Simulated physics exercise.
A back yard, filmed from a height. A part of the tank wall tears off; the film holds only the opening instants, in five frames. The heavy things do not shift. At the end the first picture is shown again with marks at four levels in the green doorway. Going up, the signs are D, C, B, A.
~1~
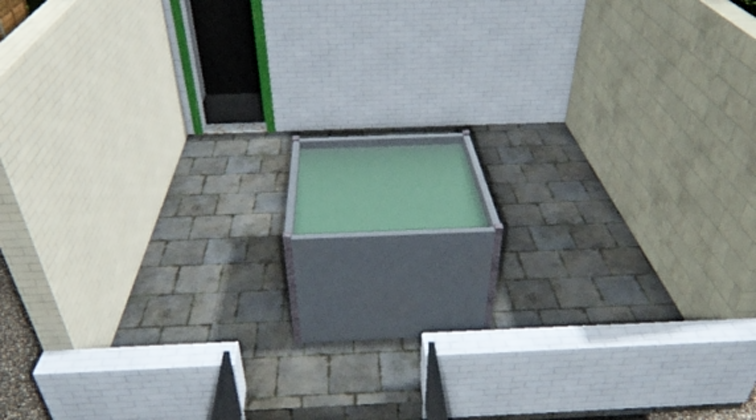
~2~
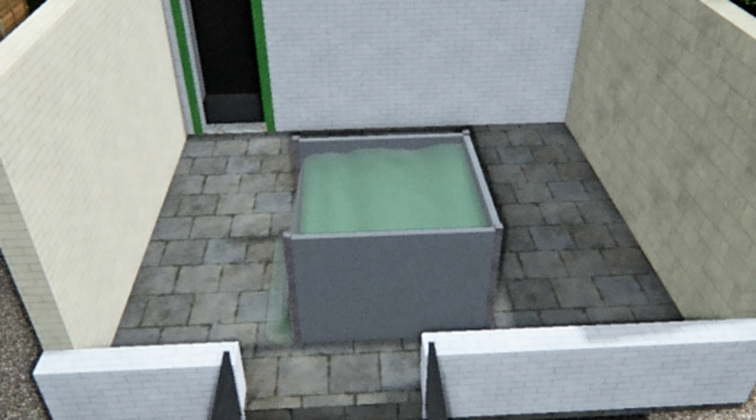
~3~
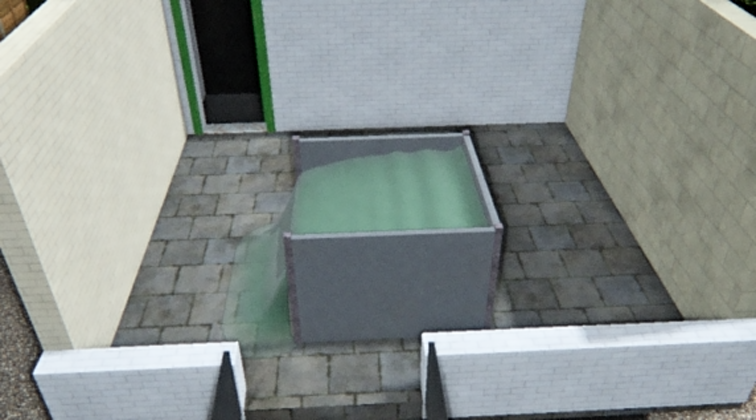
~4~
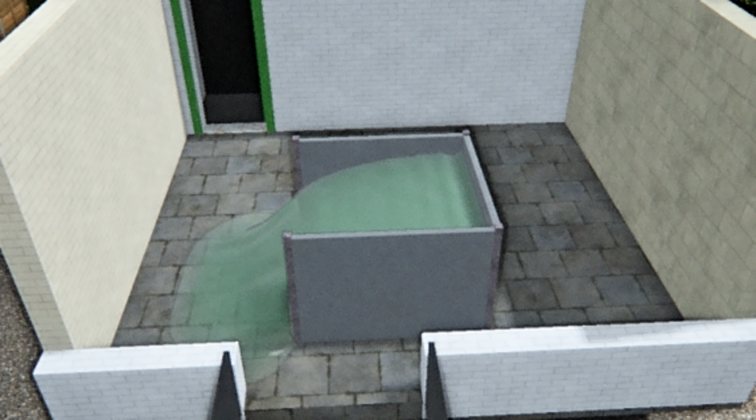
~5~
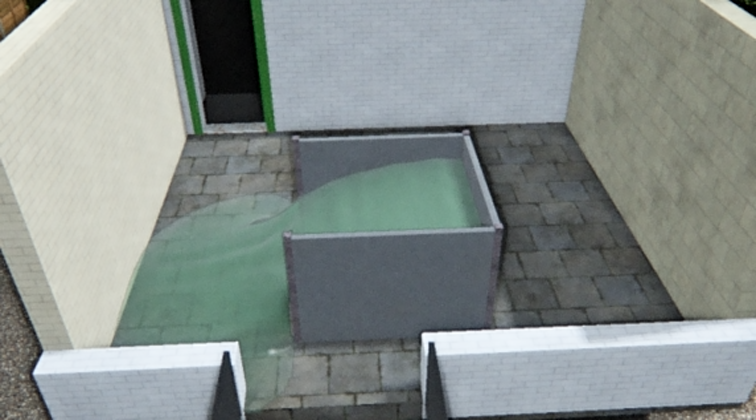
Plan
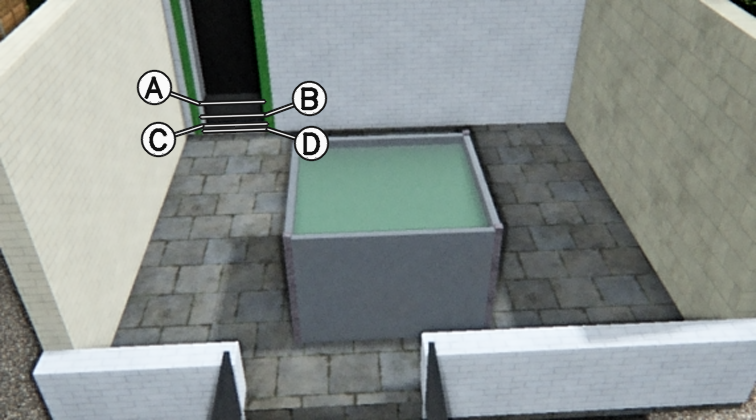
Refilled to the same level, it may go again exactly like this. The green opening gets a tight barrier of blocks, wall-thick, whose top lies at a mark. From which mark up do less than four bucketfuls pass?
I would pick line A.
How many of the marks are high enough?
One of them.
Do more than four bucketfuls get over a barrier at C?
Yes.
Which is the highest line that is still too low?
It is B.
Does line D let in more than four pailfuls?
Yes, it does.
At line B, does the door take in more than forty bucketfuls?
No, it does not.
On the marked copy, A at (231, 102); B at (233, 115); C at (234, 124); D at (235, 130); from the bottom up D, C, B, A.
Choosing A, a bucket or two gets in.
Choosing B, about 14 bucketfuls get in.
Choosing C, dozens of bucketfuls pour in.
Choosing D, dozens of bucketfuls pour in.
